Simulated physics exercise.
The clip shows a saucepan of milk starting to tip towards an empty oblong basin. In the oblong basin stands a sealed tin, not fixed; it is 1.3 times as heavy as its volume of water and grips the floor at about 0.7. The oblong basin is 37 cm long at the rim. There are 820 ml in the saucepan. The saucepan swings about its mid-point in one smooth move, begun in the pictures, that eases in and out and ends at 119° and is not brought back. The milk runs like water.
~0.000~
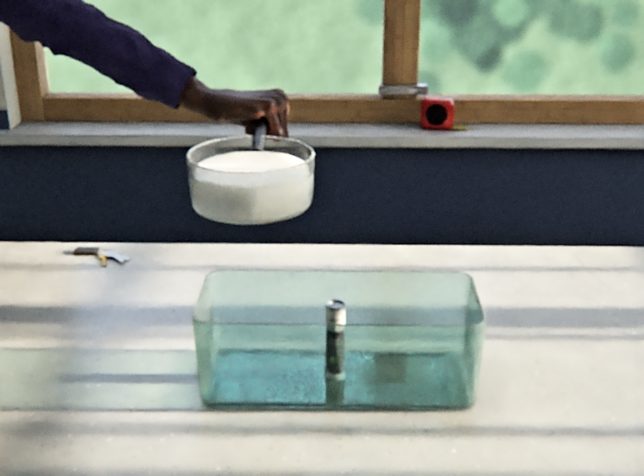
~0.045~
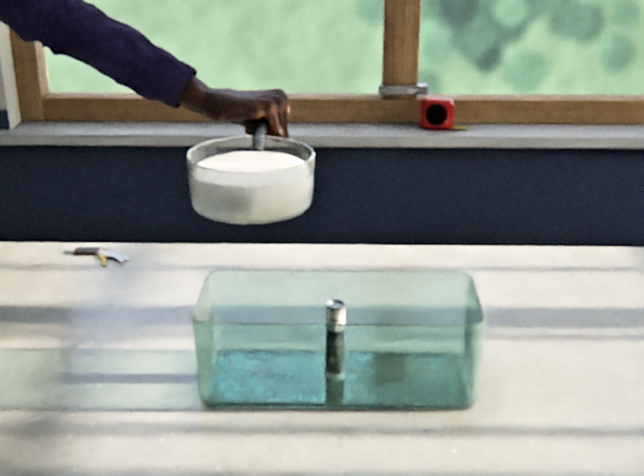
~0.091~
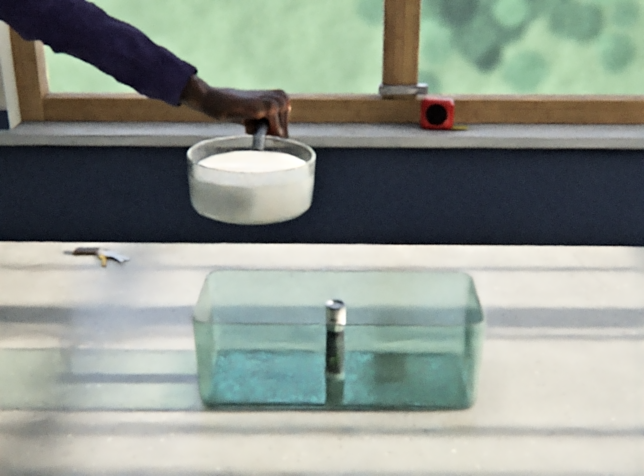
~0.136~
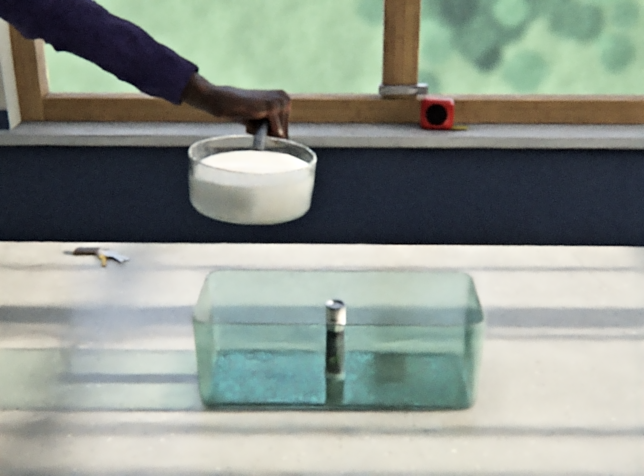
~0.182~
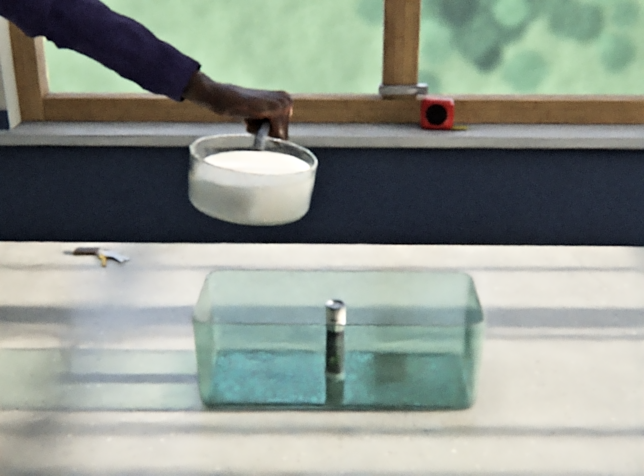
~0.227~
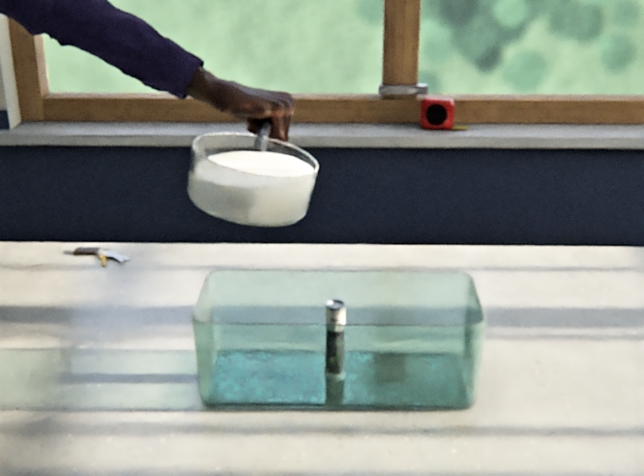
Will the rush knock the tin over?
It remains upright.
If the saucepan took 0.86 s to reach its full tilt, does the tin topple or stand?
The tin stays up.
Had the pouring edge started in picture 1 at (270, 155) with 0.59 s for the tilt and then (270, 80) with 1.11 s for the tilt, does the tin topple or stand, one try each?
First it topples; then it remains upright.
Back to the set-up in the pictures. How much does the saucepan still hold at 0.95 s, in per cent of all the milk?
About 4 per cent.
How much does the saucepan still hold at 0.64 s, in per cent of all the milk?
Some 42 per cent.
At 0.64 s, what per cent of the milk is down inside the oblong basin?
Some 16 per cent.
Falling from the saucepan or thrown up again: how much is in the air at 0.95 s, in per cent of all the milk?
Near 8 in a hundred.
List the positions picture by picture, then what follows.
Tilt 0°; pouring edge (313, 155); surface from (192, 167) to (311, 168); the oblong basin's rim runs from (201, 296) to (478, 299); the tin's top is at (335, 307), in the first frame.
Tilt 0°; pouring edge (313, 156); surface from (192, 167) to (311, 167), in the second frame.
Tilt 2°; pouring edge (314, 158); surface from (192, 167) to (311, 168), in the third frame.
Tilt 4°; pouring edge (315, 160); surface from (193, 166) to (312, 169), in the fourth frame.
Tilt 8°; pouring edge (316, 164); surface from (194, 165) to (312, 170), in the fifth frame.
Tilt 12°; pouring edge (317, 168); surface from (193, 165) to (313, 170), in the sixth frame.
After 0.64 s the tilt is 74° and 41 per cent is still to pour; the tin stands where it began.
After 0.95 s the tilt is 113° and 4 per cent is still to pour; the tin stands where it began.
After 1.26 s the tilt is 119° and 0 per cent is still to pour; the tin stands where it began.
After 1.61 s the tilt is 119° and 0 per cent is still to pour; the tin stands where it began.
In the end the tin stands where it began.
